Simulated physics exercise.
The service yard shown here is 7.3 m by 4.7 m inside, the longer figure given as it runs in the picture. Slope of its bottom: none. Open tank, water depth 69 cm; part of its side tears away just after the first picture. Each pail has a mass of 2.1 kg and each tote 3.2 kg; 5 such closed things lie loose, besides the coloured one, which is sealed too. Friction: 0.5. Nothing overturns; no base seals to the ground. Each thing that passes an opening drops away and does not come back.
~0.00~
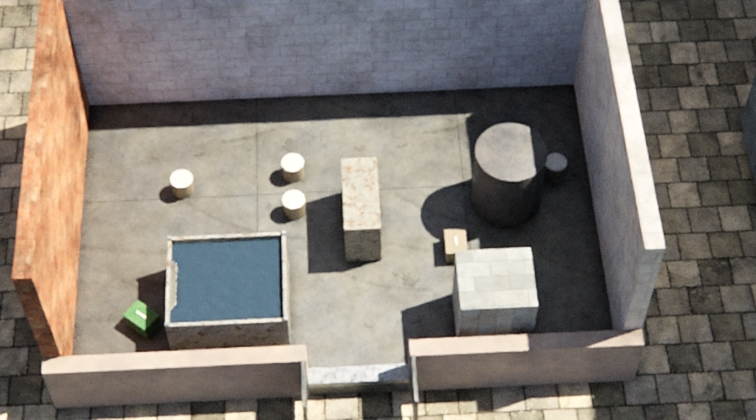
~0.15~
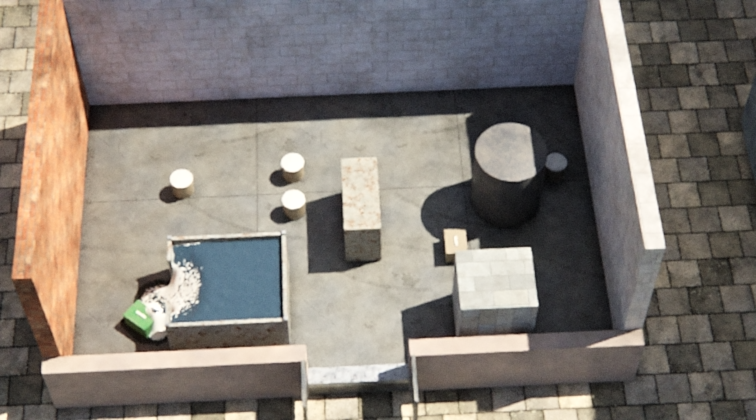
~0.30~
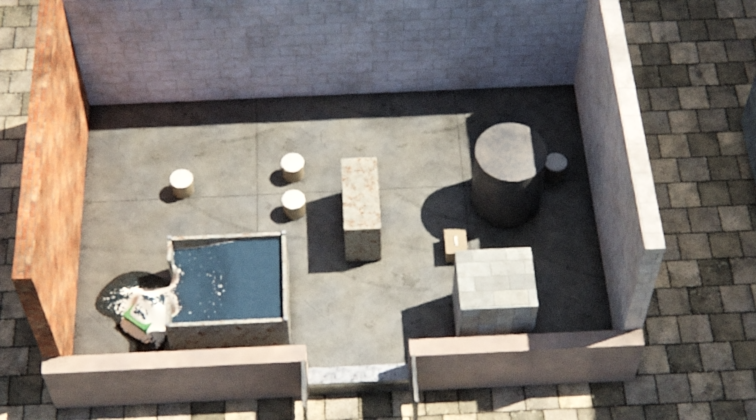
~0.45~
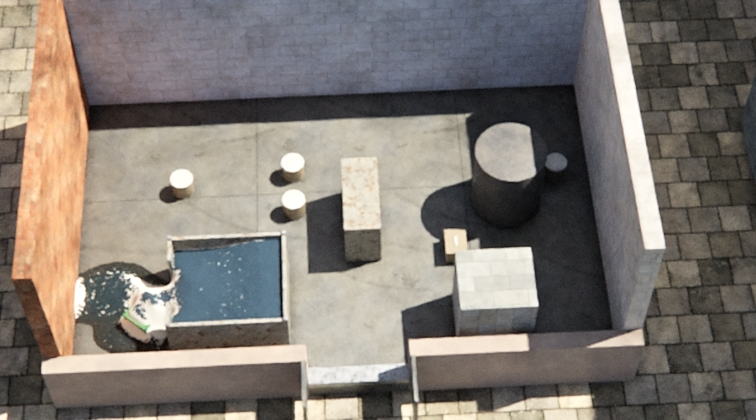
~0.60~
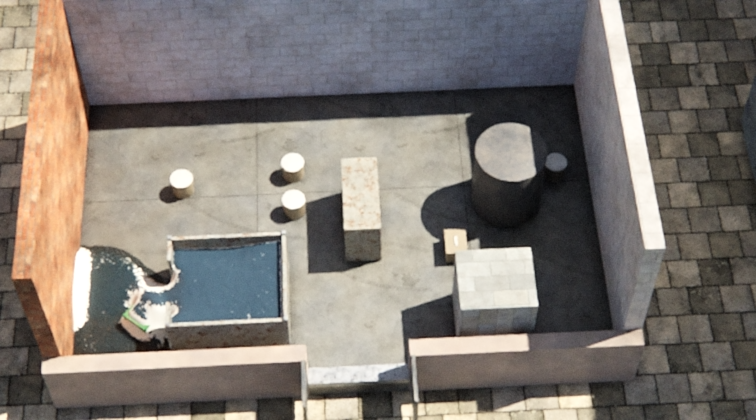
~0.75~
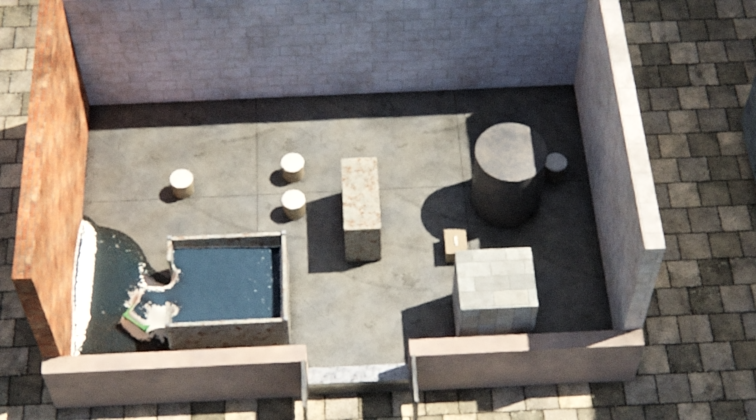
To begin with, a walled yard holds an open tank of blue water, a small green tote beside its left end, and several blocks and cylinders. The tank's left side breaks open, and foamy water pours out around the tote, then spreads to the brick wall and along it, while the other objects stay put.
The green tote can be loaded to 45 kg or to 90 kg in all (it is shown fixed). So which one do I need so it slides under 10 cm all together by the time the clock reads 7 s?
You need the higher one.
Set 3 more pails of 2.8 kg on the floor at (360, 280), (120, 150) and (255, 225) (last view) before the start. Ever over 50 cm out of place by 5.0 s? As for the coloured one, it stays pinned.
Within it, beyond it, within it.
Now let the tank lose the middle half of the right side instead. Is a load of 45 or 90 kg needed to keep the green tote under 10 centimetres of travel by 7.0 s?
Result: Lighter option succeeds.
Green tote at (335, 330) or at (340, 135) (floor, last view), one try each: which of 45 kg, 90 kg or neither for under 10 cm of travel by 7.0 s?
Well, the little one does for the first, the little one does for the second.
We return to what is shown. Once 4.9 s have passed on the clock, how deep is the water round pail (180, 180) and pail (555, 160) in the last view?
About 2 and 0 cm.
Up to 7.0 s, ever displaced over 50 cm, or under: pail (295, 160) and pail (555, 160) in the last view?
So the first one crosses the line and the second one stays inside.
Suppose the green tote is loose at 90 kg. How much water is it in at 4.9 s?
Something like 13 centimetres.
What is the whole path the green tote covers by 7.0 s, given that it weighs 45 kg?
100 cm in all.
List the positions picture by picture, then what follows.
The first picture shows the green tote at (141, 315), on the bottom; water covers 1.9 m2; 0 of 6 have shifted.
The second picture shows the green tote at (141, 315), on the bottom; 2.3 m2 under water; 0 of 6 have shifted.
The third picture shows the green tote at (141, 315) rests on the ground; 2.9 m2 under water; 0 of 6 have shifted.
The fourth picture shows the green tote at (141, 315) rests on the ground; 3.7 m2 under water; 0 of 6 have shifted.
The fifth picture shows the green tote at (141, 315), on the bottom; water covers 4.3 m2; 0 of 6 have shifted.
The sixth picture shows the green tote at (141, 315), on the bottom; 4.7 m2 under water; 0 of 6 have shifted.
After 1.4 s the green tote would be 74 cm from its start with 45 kg and 0 cm from its start with 90 kg; 13 cm of water round it then.
After 3.1 s the green tote would be 53 cm from its start with 45 kg and 0 cm from its start with 90 kg; 17 cm of water round it then.
After 4.9 s the green tote would be 53 cm from its start with 45 kg and 0 cm from its start with 90 kg; 13 cm of water round it then.
After 7.0 s the green tote would be 53 cm from its start with 45 kg and 0 cm from its start with 90 kg; 10 cm of water round it then.
